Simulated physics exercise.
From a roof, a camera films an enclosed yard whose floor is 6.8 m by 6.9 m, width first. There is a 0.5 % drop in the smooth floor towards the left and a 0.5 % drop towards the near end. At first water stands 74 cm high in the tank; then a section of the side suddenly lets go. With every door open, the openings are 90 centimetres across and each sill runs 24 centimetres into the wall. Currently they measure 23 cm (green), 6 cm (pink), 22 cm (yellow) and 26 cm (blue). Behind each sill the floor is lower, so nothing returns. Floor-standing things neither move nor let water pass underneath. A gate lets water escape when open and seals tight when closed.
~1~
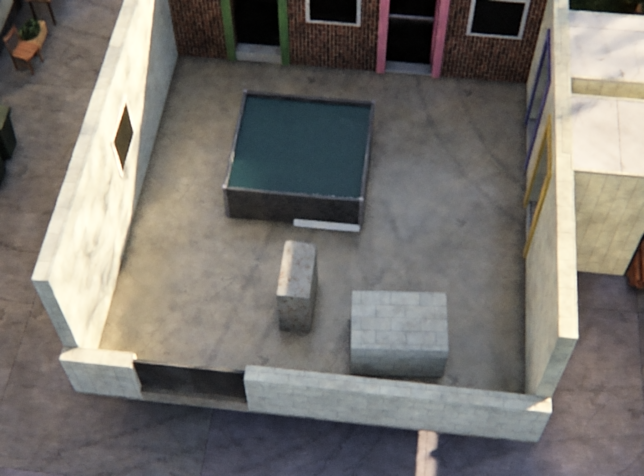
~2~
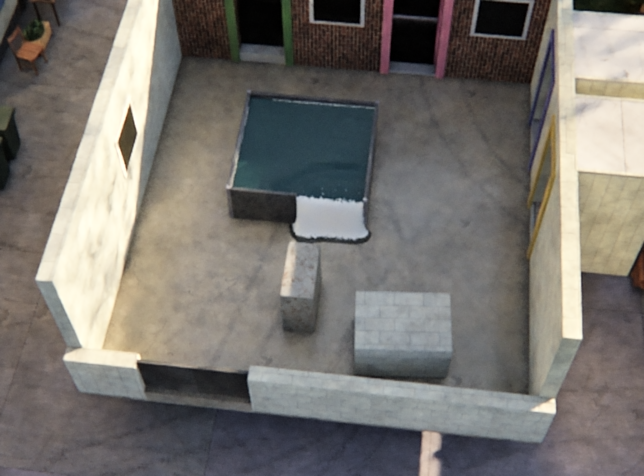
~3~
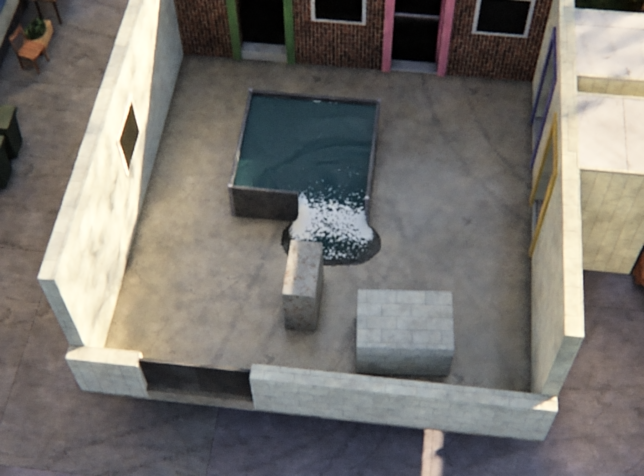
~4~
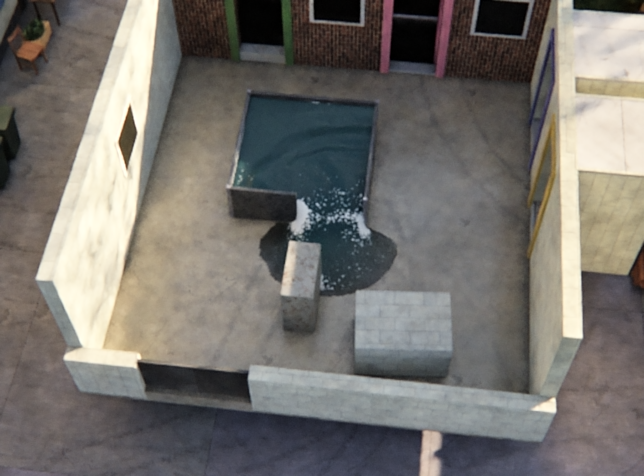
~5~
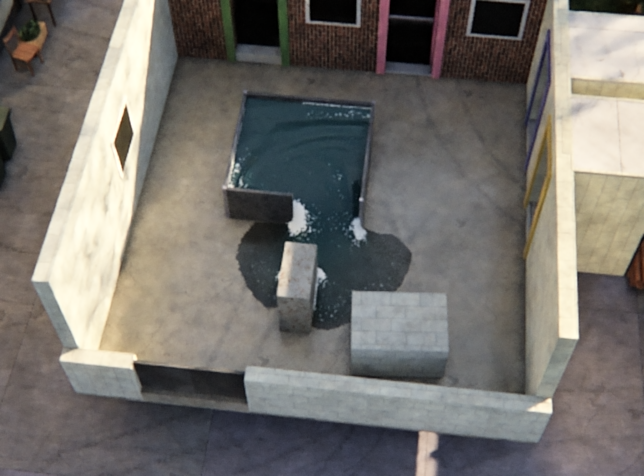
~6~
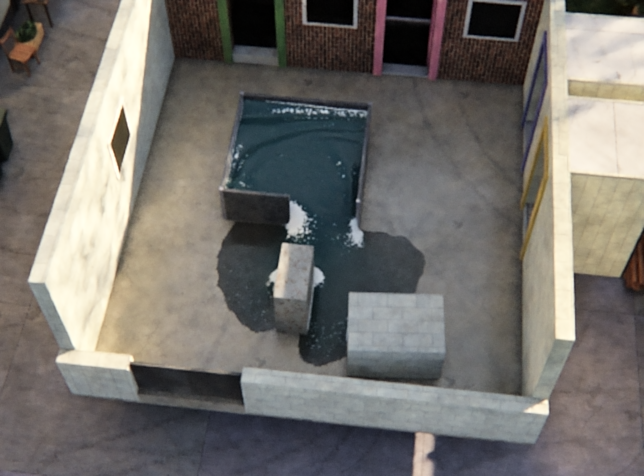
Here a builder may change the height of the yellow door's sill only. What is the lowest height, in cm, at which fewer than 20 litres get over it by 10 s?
9 cm.
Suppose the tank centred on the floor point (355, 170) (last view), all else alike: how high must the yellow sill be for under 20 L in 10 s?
In this case, 5.5 cm or so.
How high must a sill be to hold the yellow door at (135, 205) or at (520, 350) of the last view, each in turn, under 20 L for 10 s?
First place around 6.0 cm, second around 14.5 cm.
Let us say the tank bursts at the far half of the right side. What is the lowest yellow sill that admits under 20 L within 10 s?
About 18 cm.
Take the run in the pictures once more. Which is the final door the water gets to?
Final door: Green.
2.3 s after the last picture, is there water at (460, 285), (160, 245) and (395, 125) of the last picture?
Status: Submerged / submerged / clear.
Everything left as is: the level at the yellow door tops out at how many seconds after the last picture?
Approximately 4.5 s.
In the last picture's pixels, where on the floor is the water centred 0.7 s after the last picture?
(305, 212), roughly.
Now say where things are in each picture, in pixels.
In the first frame, still water, 74 cm deep, in the tank at (301, 147); the yellow door at (536, 195) is dry.
In the second frame, the front is at a hidden place, 0.4 m from the gap at (330, 214); 0.3 m2 of floor is wet, 74 cm left at the back.
In the third frame, the gap is at (332, 214), the front 0.8 m out at a hidden place; the back of the tank holds 74 cm.
In the fourth frame, water pours out at (330, 216) and has run 1.4 m, to (322, 292); about 10 cm deep outside, 74 cm at the back.
In the fifth frame, the gap is at (326, 217), the front 1.9 m out at (314, 321); the back of the tank holds 72 cm.
In the sixth frame, the front is at (320, 360), 2.6 m from the gap at (323, 218); 4.8 m2 of floor is wet, 65 cm left at the back; the yellow door at (533, 197), 3.4 m from the gap, is still 2.1 m from the nearest water.
Then, 0.7 s after the last picture water covers 25 % of the floor, deepest (52 cm) near (310, 278); it has not reached the yellow door.
Then, 2.3 s after the last picture water covers 50 % of the floor, deepest (34 cm) near (103, 324); 12 cm at the yellow door, 0 litres in over its 22 cm sill.
Then, 9.3 s after the last picture water covers 100 % of the floor, deepest (17 cm) near (160, 115); 7 cm at the yellow door, 0 litres in over its 22 cm sill.
At the yellow door as built, the water peaked near 14 cm, 4.7 s after the last picture.
With a sill of 7.5 cm, 35 litres would have come in within the 10 s; with 10 cm, 12 litres. So under 20 litres takes about 9 cm.
